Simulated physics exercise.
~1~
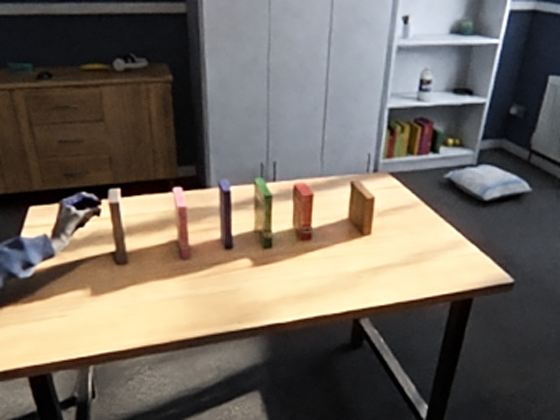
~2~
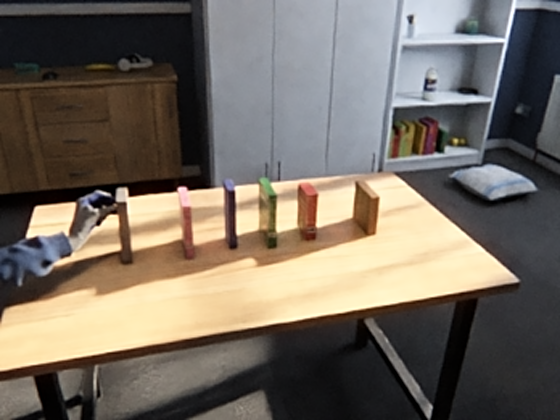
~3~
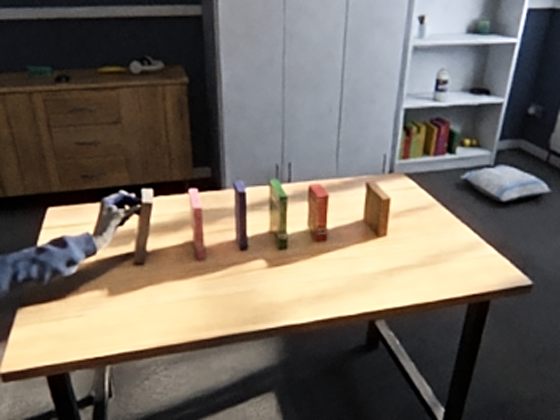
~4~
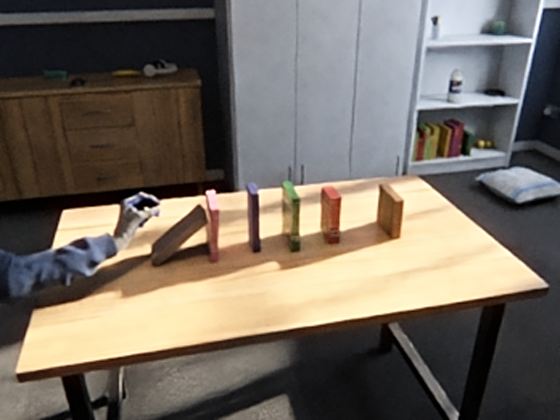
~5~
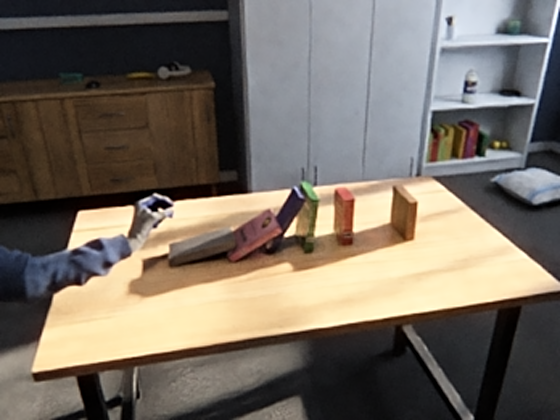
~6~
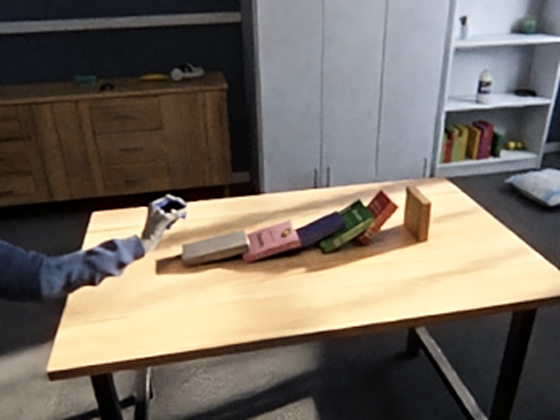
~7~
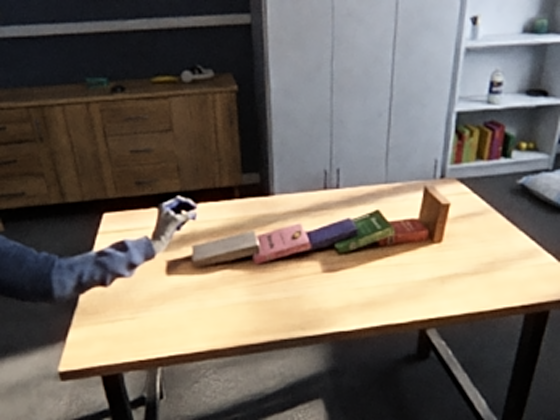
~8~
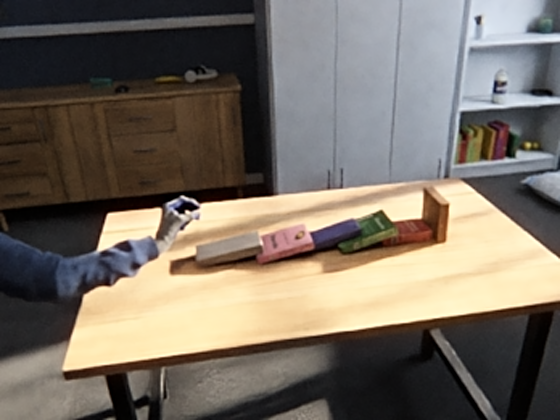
On a wooden table, a hand tips a grey board and five blocks topple, leaving the brown block upright.
